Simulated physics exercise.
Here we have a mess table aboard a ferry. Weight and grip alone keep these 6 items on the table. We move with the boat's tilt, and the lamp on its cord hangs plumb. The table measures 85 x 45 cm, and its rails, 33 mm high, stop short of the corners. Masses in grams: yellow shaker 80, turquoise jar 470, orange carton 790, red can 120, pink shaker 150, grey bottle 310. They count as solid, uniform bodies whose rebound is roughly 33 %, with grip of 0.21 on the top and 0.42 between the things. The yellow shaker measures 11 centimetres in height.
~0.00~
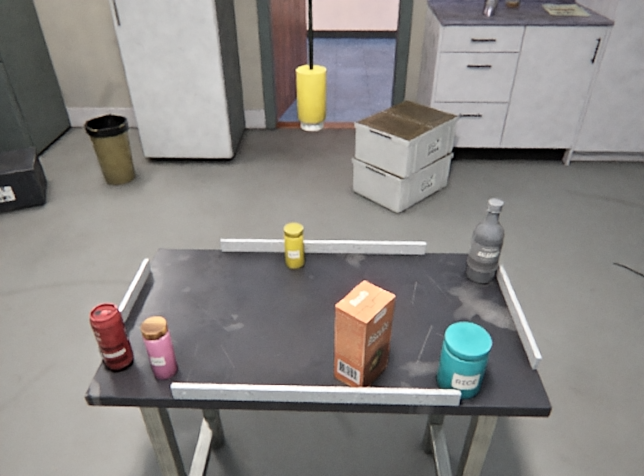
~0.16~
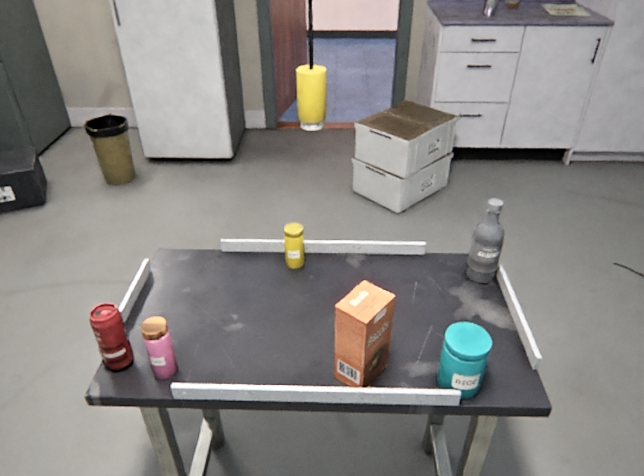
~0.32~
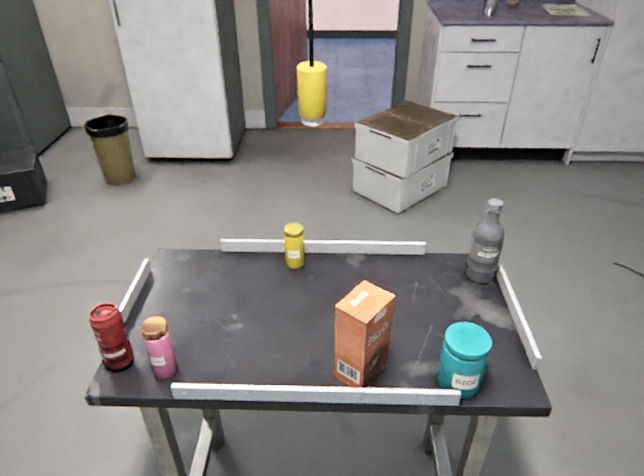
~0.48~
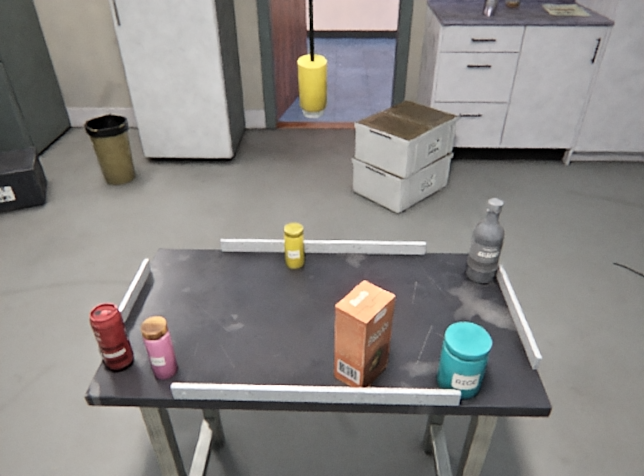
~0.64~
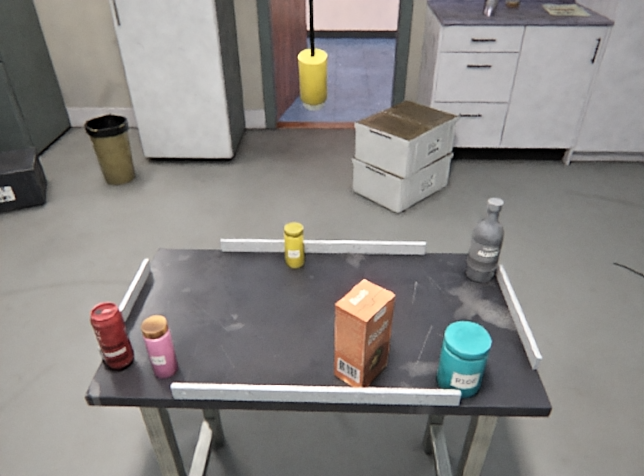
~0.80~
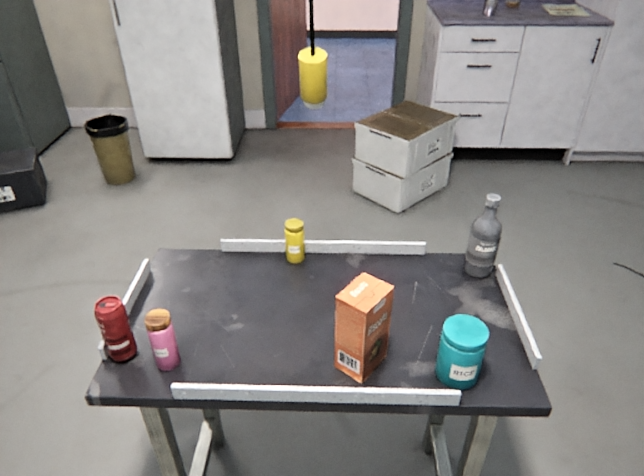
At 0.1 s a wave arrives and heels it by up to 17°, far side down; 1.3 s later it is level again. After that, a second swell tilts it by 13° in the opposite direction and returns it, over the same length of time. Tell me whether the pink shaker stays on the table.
Holds on.
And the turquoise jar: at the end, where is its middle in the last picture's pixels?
Look near (452, 317) and you'll find it.
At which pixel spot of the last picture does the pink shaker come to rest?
It comes to a stop close to (176, 306).
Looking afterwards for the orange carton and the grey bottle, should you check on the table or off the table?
Orange carton: In bounds; grey bottle: Out of bounds.
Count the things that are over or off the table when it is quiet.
All told, 1.
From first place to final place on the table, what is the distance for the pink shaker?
About 12 cm.
Around 1.20 s, floor tilted 4°, far side down; grey bottle now off the table; pink shaker shifted 12 cm near (176, 306); orange carton shifted 13 cm.
Around 1.60 s, floor tilted 3°, near side down; pink shaker shifted 12 cm near (177, 305); orange carton shifted 14 cm; red can shifted 12 cm.
Finally (3.2 s), off the table, grey bottle; not toppled but over 5 cm from the start, turquoise jar, orange carton, red can and pink shaker; the last one still in place (within 5 cm). In the last view, pink shaker near (176, 306).
